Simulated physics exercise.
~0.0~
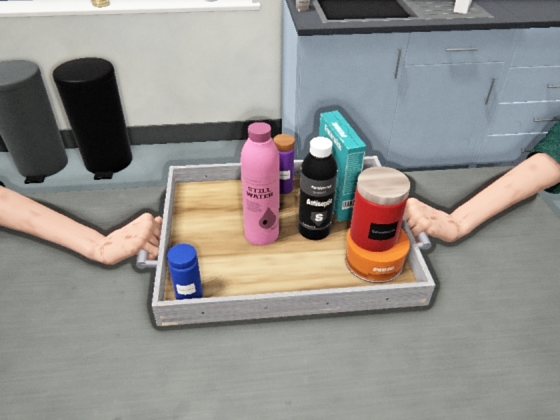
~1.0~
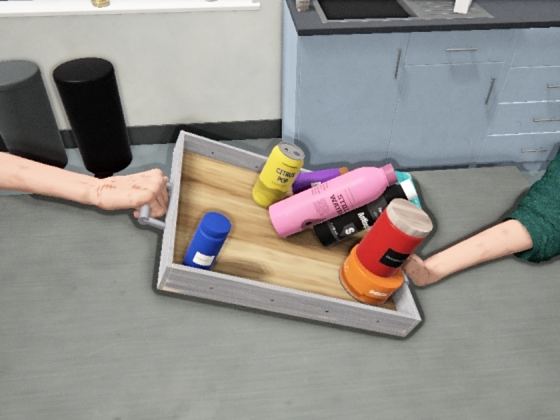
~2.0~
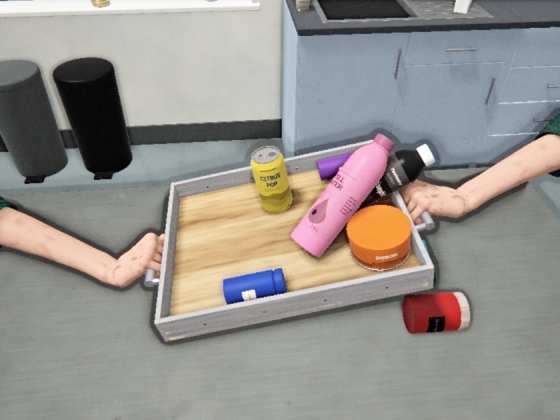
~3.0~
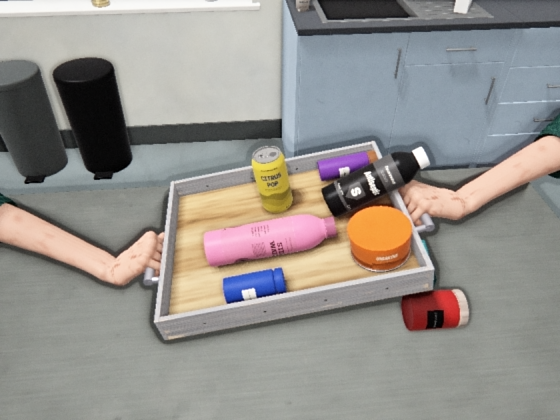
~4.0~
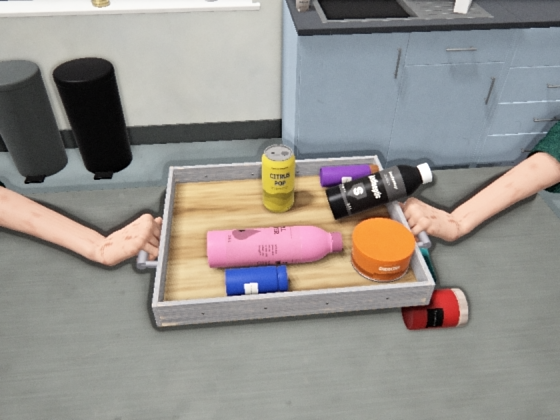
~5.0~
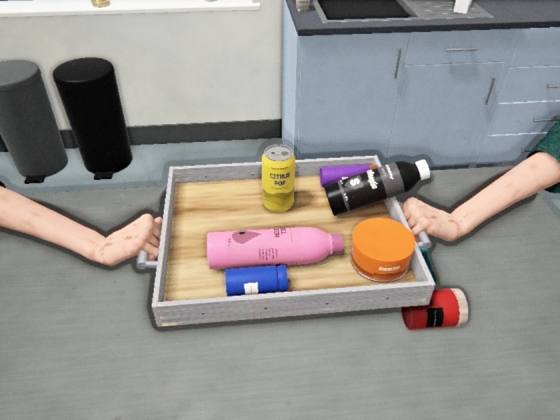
In a room with a grey floor, pale blue cabinets and two dark bins behind, a fixed, raised view looks down on a wooden tray with a pale rim, held at each end by a hand. On it stand a blue shaker at front left, a pink bottle, purple shaker, yellow can and black bottle towards the middle, and a turquoise packet and a red jar above an orange tub at right. The tray tips right side down, and containers lean and topple. It tilts left, the red jar lying on the floor, then the pink bottle drops flat. Level again, the tray holds fallen bottles and shakers, while the yellow can and orange tub stand.
